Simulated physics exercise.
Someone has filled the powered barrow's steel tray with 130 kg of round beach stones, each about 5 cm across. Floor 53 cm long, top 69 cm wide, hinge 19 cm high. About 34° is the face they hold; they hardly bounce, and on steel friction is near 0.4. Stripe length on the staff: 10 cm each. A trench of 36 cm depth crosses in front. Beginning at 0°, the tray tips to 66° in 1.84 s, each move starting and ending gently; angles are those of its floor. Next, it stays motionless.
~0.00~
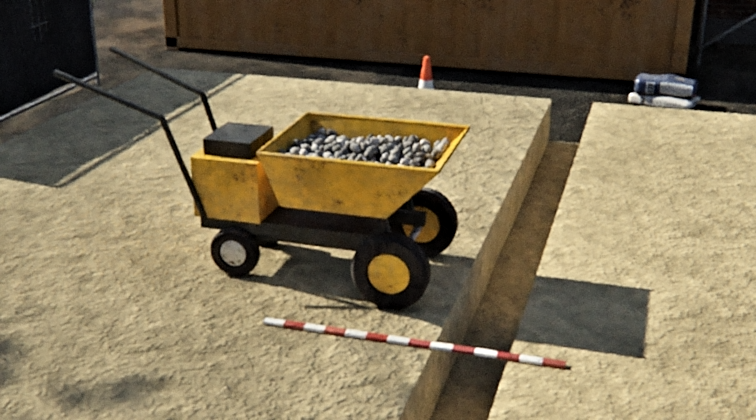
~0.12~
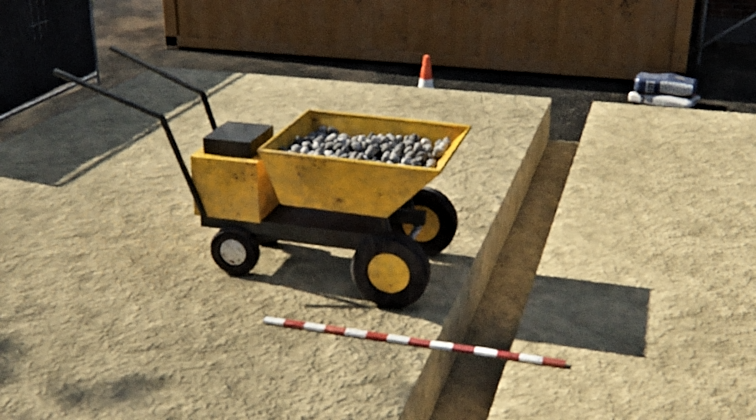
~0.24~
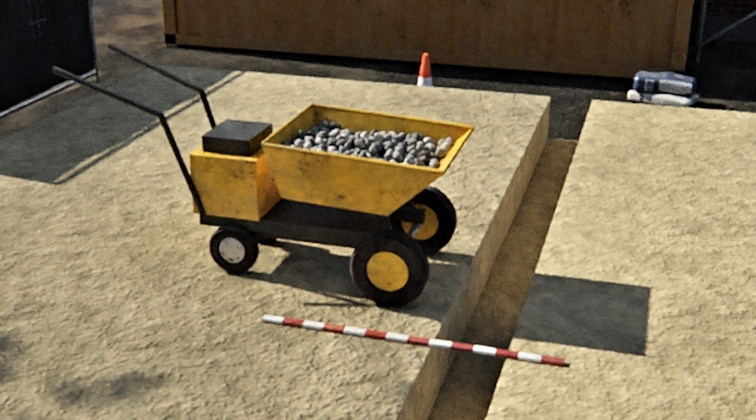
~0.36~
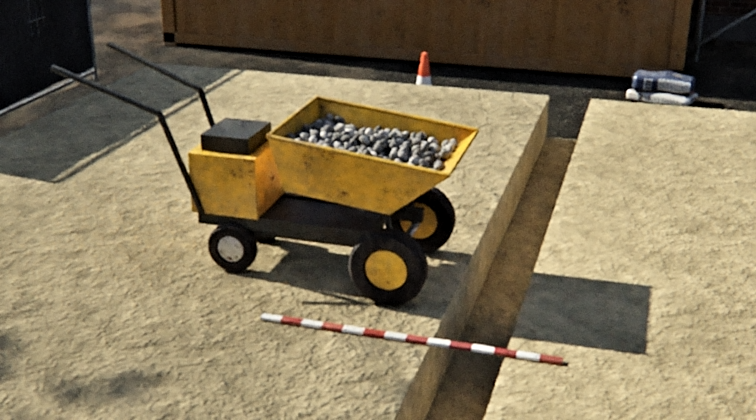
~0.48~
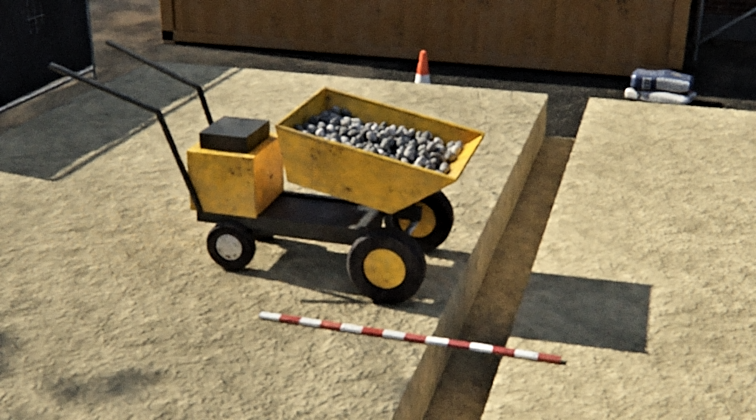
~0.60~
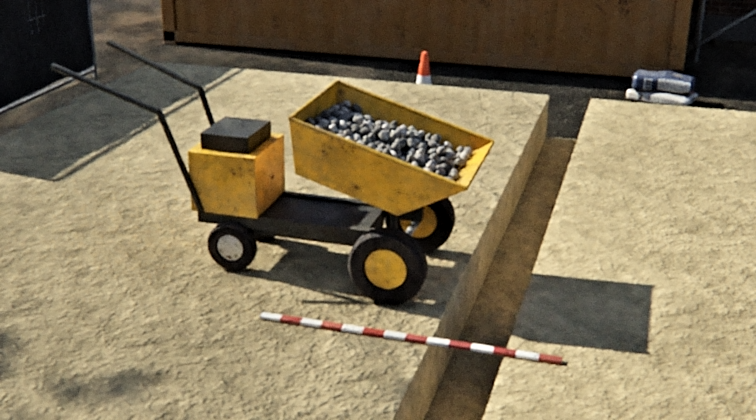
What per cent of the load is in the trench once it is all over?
21 %.
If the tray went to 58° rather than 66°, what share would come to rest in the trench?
About 30 per cent would end up in the trench.
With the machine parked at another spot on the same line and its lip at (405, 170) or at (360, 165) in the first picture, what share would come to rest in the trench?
Near 55 per cent from the first place, 100 from the second.
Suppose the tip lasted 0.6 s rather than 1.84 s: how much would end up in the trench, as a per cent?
Probably about 10 in a hundred.
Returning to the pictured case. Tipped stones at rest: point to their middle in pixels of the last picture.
Roughly at (569, 294).
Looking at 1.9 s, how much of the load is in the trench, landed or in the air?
I'd put it near 0 per cent.
After 1.4 s the floor is at 56°; 99 % in the tray, 1 % in the trench; the foremost stones are at (526, 235).
After 1.9 s the floor is at 66°; 37 % in the tray, 1 % in the trench, 62 % past the trench; the foremost stones are at (672, 313).
After 2.3 s the floor is at 66°; 12 % in the tray, 6 % in the trench, 82 % past the trench; the foremost stones are at (744, 328).
After 4.2 s the floor is at 66°; 0 % in the tray, 21 % in the trench, 79 % past the trench; the foremost stones are past the picture's edge.
